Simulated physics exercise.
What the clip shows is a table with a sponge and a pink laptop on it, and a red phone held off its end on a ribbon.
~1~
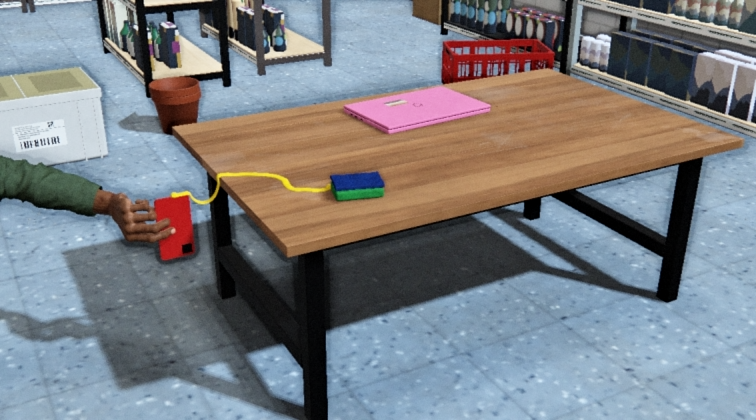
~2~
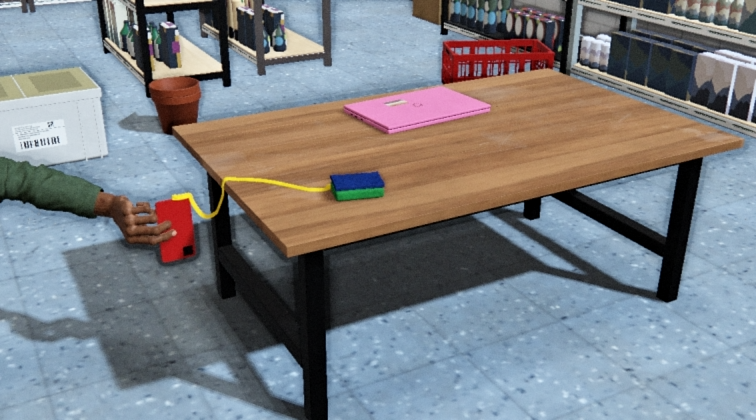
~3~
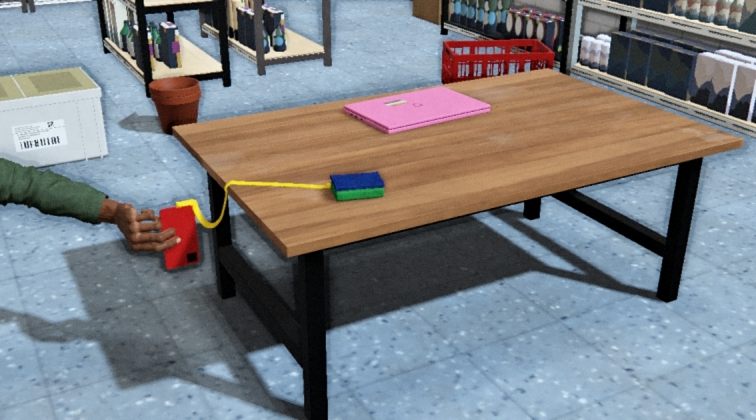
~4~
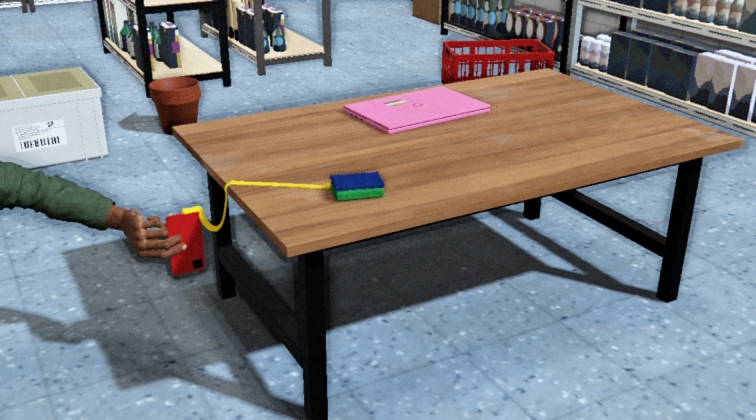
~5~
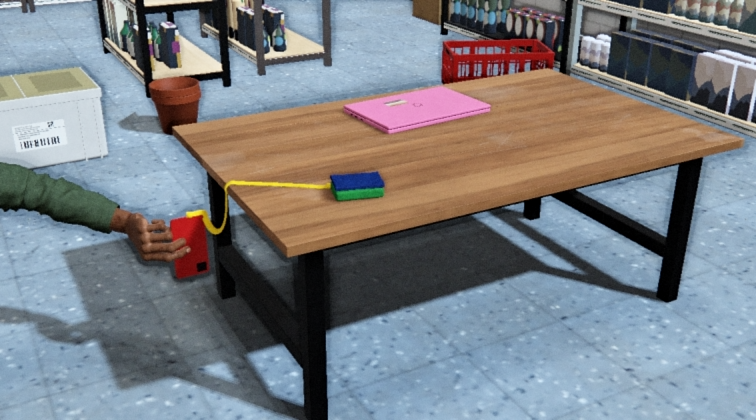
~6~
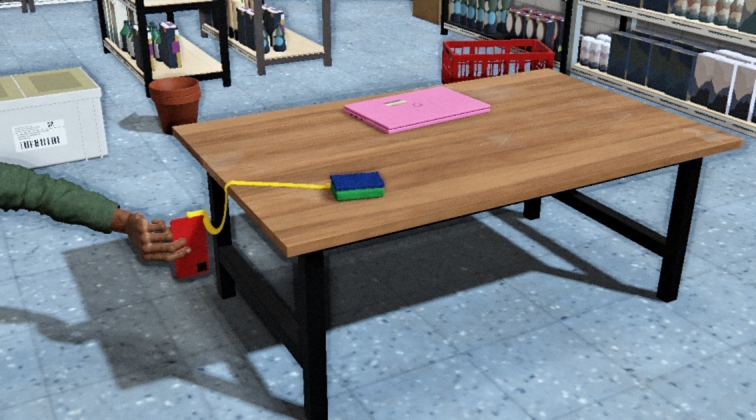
In the video, a hand at the left holds a red phone beside a wooden table, lowering it slightly and shifting it right as its yellow ribbon straightens toward a sponge that stays still near a pink laptop.
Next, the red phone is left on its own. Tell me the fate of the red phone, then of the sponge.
By the end the red phone has gone all the way down, and the sponge has been taken down too.
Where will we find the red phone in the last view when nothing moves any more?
Resting place: Roughly (192, 390).
Then, 0.42 s after the last picture, phone on the floor near (192, 358); laptop unmoved; sponge tugged along near (204, 189).
Then, 0.78 s after the last picture, phone on the floor near (192, 390); laptop unmoved; sponge down on the floor.
At rest, phone on the floor near (192, 390); laptop unmoved; sponge down on the floor. The red phone lands on the floor and the sponge follows it down.
